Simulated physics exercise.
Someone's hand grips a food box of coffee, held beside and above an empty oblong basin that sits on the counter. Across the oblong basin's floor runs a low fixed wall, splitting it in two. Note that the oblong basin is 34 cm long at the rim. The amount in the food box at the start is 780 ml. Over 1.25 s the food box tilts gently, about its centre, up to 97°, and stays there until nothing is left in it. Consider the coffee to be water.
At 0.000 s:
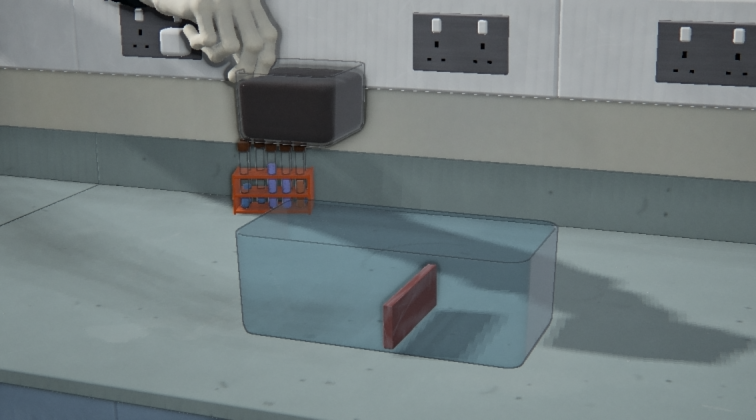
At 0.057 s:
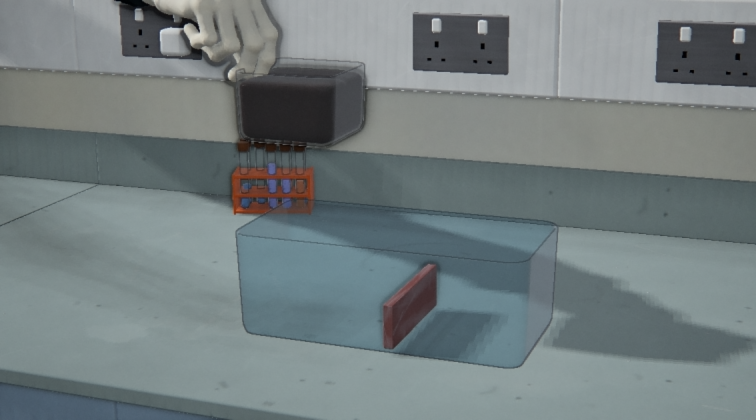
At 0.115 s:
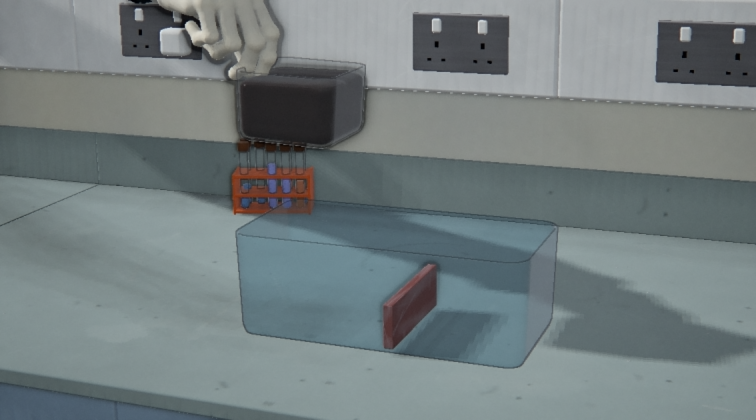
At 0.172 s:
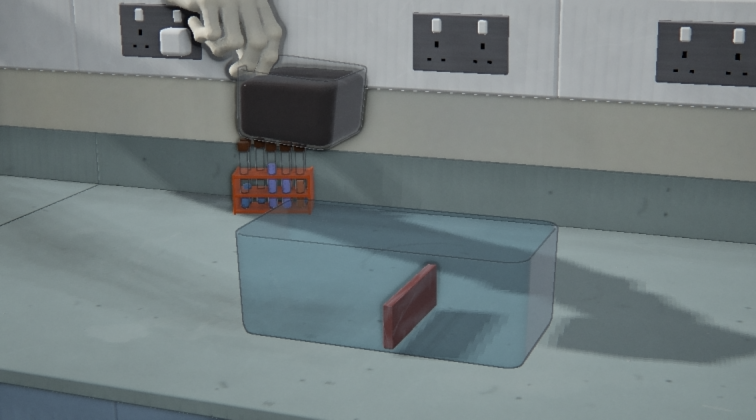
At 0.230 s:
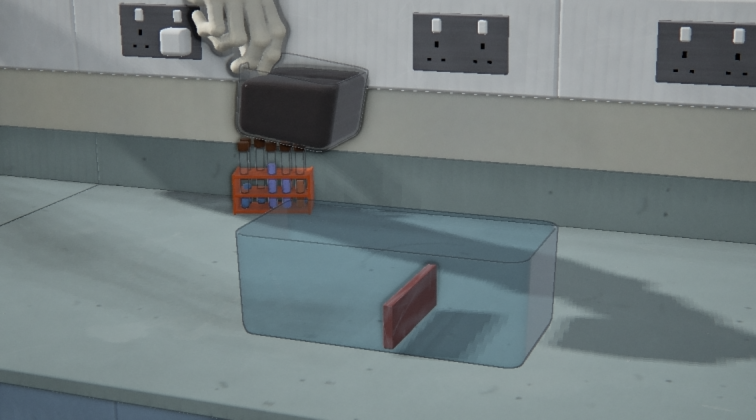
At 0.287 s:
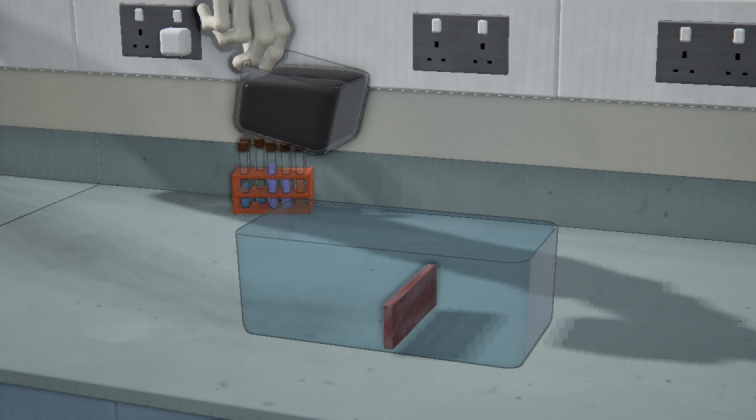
Food box of dark liquid tilting slightly to the right beneath a pale hand, above a clear basin with a reddish divider.
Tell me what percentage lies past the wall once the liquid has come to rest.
Some 64 per cent.
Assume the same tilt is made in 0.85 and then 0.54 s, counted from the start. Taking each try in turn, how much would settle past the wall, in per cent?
Respectively about 60 and 50 percent.
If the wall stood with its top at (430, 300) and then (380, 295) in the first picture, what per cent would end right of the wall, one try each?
First try about 35 %, second try about 85 %.
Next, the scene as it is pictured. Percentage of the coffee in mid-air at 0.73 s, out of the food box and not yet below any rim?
Near 26 per cent at that moment.
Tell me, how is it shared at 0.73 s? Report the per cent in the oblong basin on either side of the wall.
Left side near 4, right side near 9.
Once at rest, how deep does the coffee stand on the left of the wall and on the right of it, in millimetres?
Some 10 mm on the left and some 22 mm on the right.
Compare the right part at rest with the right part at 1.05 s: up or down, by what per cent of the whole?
Its share increases, some 2 in a hundred.
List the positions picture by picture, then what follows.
Tilt 0°; pouring edge (349, 72); surface from (259, 76) to (350, 80); the oblong basin's rim runs from (263, 217) to (544, 244); the wall's top is at (411, 286), in the first picture.
Tilt 1°; pouring edge (349, 72); surface from (259, 75) to (350, 80), in the second picture.
Tilt 2°; pouring edge (350, 74); surface from (260, 75) to (351, 81), in the third picture.
Tilt 4°; pouring edge (351, 76); surface from (260, 75) to (351, 81), in the fourth picture.
Tilt 8°; pouring edge (353, 79); surface from (261, 76) to (353, 82), in the fifth picture.
Tilt 12°; pouring edge (354, 84); surface from (262, 76) to (355, 82), in the sixth picture.
Then, 0.73 s in, the tilt is 61° and 61 per cent is still to pour, 4 is left of the wall and 9 right of it.
Then, 1.05 s in, the tilt is 91° and 16 per cent is still to pour, 12 is left of the wall and 61 right of it.
Then, 1.38 s in, the tilt is 97° and 2 per cent is still to pour, 31 is left of the wall and 63 right of it.
Then, 1.75 s in, the tilt is 97° and 0 per cent is still to pour, 36 is left of the wall and 63 right of it.
Finally, 36 per cent lies left of the wall, 64 right of it and 1 outside.
